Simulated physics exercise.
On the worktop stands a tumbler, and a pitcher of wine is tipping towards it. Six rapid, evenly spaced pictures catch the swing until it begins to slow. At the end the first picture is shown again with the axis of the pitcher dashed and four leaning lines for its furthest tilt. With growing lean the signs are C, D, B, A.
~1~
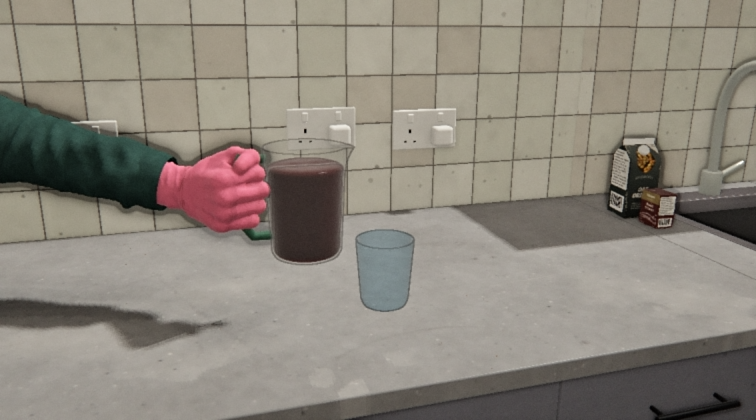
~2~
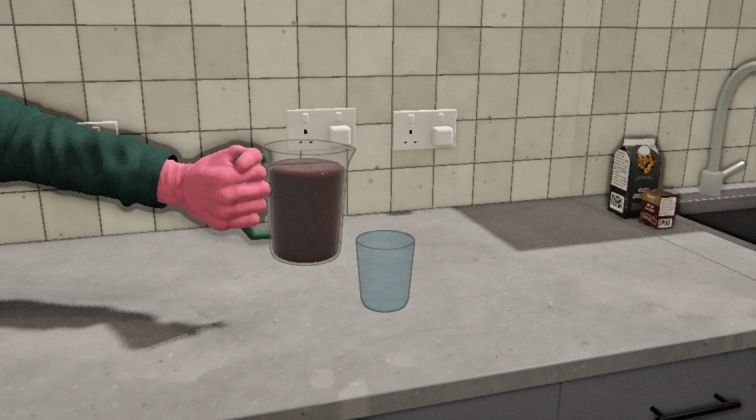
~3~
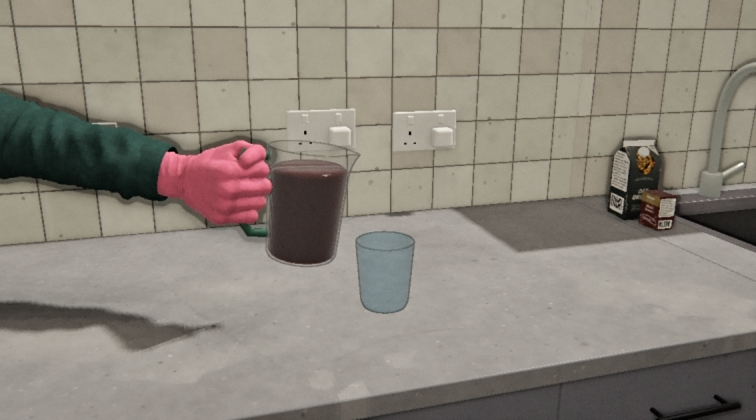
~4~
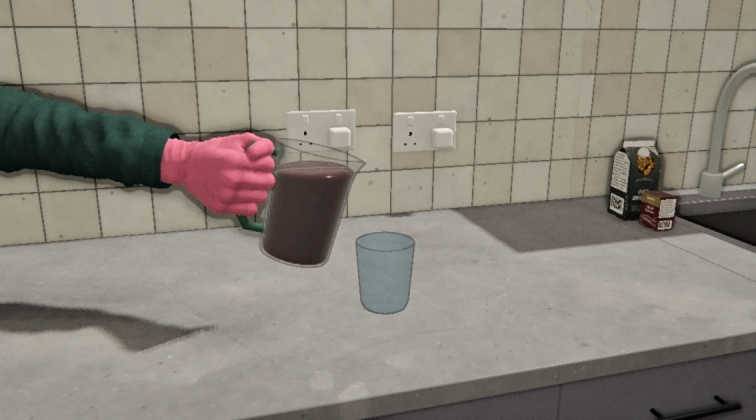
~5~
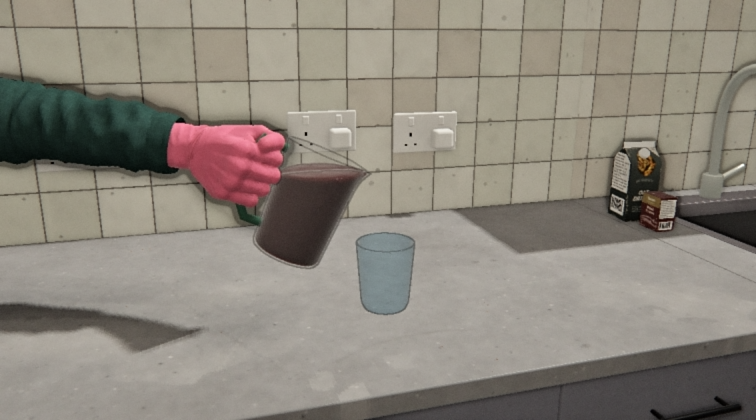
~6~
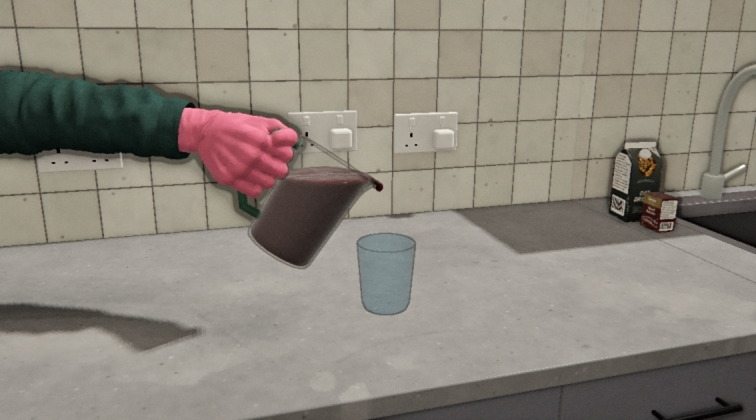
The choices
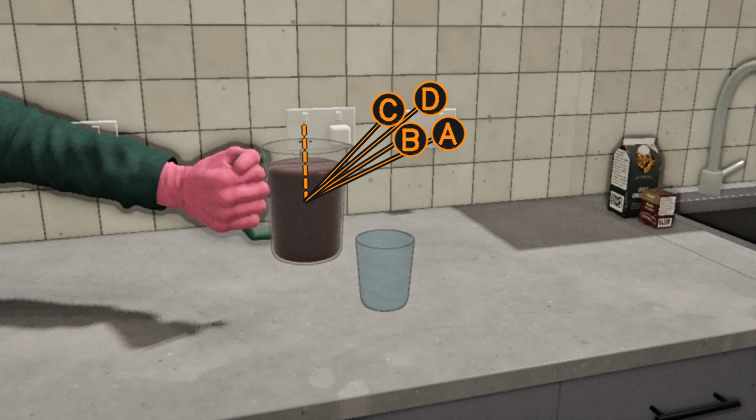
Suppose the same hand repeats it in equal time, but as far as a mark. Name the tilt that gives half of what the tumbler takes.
D beats the others.
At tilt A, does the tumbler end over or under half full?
Over.
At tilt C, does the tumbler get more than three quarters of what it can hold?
No.
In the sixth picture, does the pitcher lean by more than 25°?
Yes.
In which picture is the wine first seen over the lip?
In picture 6.
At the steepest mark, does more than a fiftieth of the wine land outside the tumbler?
Yes, it does.
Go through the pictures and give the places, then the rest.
Upright, lip at (353, 146); rim of the tumbler round (385, 238); nothing has left yet.
Upright, lip at (354, 148); nothing has left yet.
Tipped about 7°, lip at (358, 154); nothing has left yet.
Tipped about 15°, lip at (364, 162); nothing has left yet.
Tipped about 24°, lip at (370, 172); nothing has left yet.
Tipped about 34°, lip at (374, 184); wine is over the lip, down to (378, 188).
On the marked copy, A at (432, 139); B at (393, 144); C at (378, 124); D at (416, 109).
With A, the tumbler ends with about 81 % of what it can hold; 11 % of the wine is spilt.
With B, the tumbler ends with about 70 % of what it can hold; 3 % of the wine is spilt.
With C, the tumbler ends with about 34 % of what it can hold.
With D, the tumbler ends with about 48 % of what it can hold; 3 % of the wine is spilt.
